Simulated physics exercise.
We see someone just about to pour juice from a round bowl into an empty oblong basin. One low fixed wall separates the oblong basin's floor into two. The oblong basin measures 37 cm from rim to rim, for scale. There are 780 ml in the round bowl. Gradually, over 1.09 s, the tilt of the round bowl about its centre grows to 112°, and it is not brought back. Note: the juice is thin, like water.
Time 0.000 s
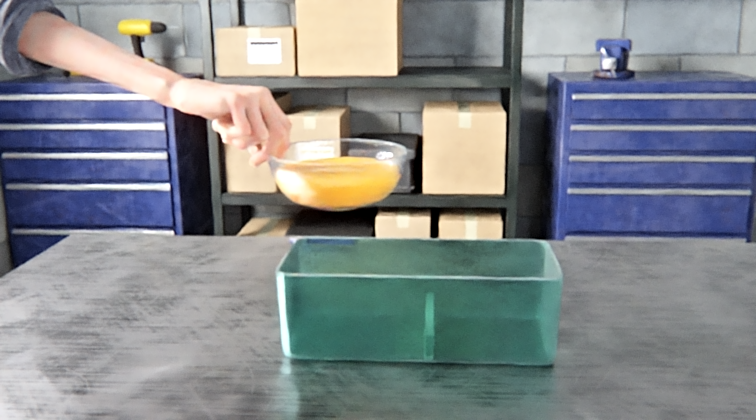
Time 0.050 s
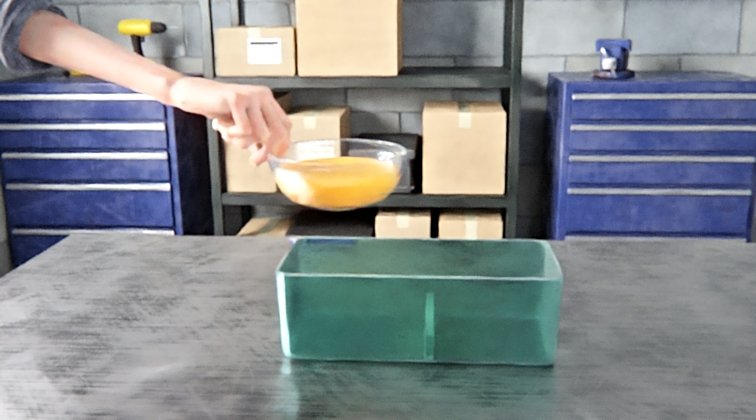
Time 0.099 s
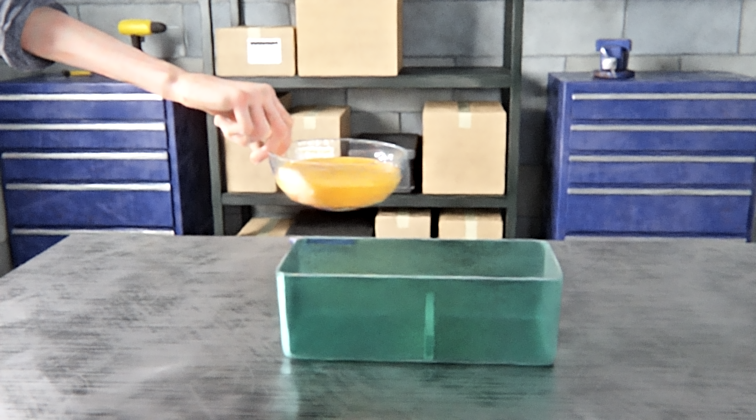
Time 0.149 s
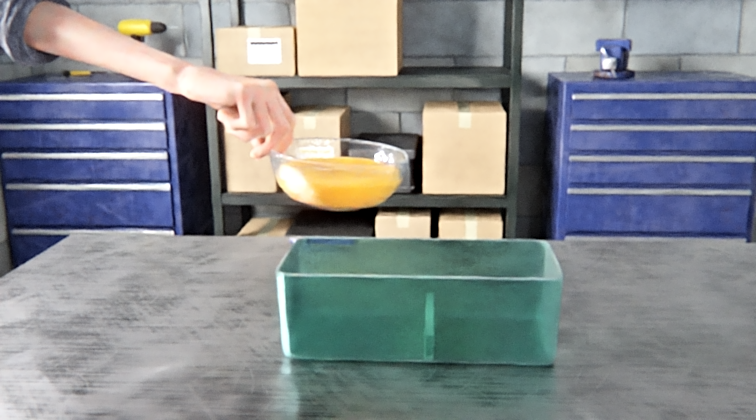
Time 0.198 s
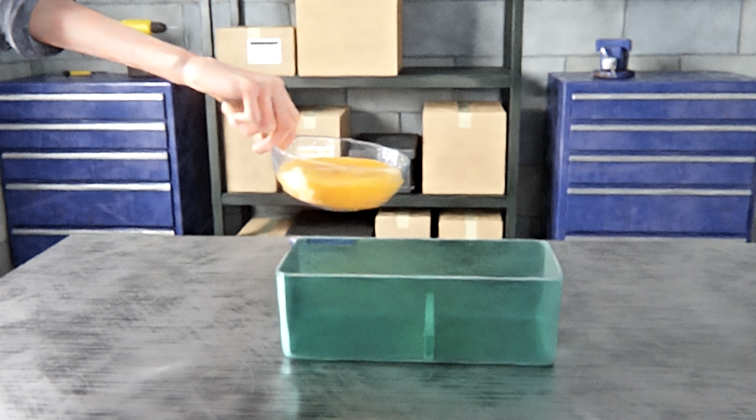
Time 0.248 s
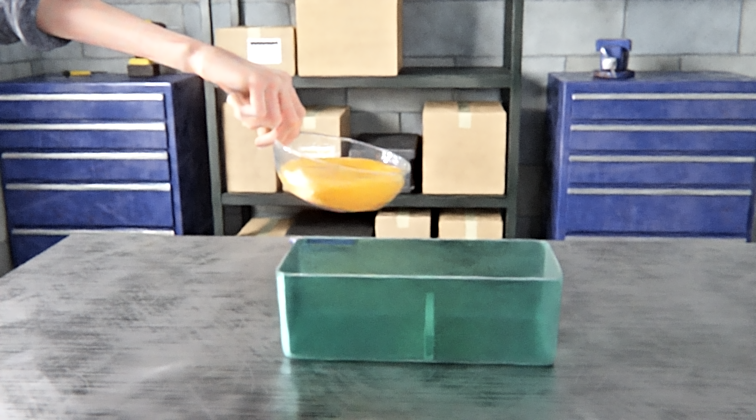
An arm in a rolled grey-blue sleeve reaches in from the left, its hand holding a clear round bowl of orange juice in a workshop, seen from the front at table height. Below the bowl, an empty green see-through oblong basin stands on a dark tabletop, with blue drawer cabinets and shelved cardboard boxes behind. The hand gradually tilts the bowl down to the right while the camera stays still.
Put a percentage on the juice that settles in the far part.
Roughly 60 per cent ends up there.
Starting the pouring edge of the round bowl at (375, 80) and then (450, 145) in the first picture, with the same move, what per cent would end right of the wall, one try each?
Around 50 per cent first, around 85 per cent next.
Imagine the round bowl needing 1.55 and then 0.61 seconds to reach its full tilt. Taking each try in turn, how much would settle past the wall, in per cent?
Roughly 65 per cent the first time and 50 per cent the second.
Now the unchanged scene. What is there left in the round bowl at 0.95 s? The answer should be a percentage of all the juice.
About 0 percent.
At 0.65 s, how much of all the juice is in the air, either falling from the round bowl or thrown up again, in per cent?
Some 32 % is the figure.
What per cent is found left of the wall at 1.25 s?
Roughly 40 percent.
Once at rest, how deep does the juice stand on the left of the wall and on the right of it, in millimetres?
The left ends up at roughly 10 mm, with the right at roughly 18 mm.
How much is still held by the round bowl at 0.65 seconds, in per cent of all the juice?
Roughly 32 percent.
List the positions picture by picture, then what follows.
In the first picture, it leans 0°; its right rim is at (406, 153); the juice meets the walls at (277, 168) and (401, 169); the oblong basin's rim runs from (287, 256) to (555, 260); the wall's top is at (430, 313).
In the second picture, it leans 1°; its right rim is at (406, 153); the juice meets the walls at (276, 168) and (401, 170).
In the third picture, it leans 2°; its right rim is at (407, 155); the juice meets the walls at (277, 167) and (401, 171).
In the fourth picture, it leans 5°; its right rim is at (408, 159); the juice meets the walls at (278, 166) and (402, 172).
In the fifth picture, it leans 9°; its right rim is at (409, 163); the juice meets the walls at (280, 165) and (404, 173).
In the sixth picture, it leans 14°; its right rim is at (410, 169); the juice meets the walls at (282, 165) and (406, 173).
After 0.65 s the tilt is 73° and 32 per cent is still to pour, 3 is left of the wall and 33 right of it.
After 0.95 s the tilt is 107° and 0 per cent is still to pour, 40 is left of the wall and 59 right of it.
After 1.25 s the tilt is 112° and 0 per cent is still to pour, 40 is left of the wall and 60 right of it.
After 1.59 s the tilt is 112° and 0 per cent is still to pour, 40 is left of the wall and 60 right of it.
In the end 40 per cent lies left of the wall, 60 right of it and 1 outside.
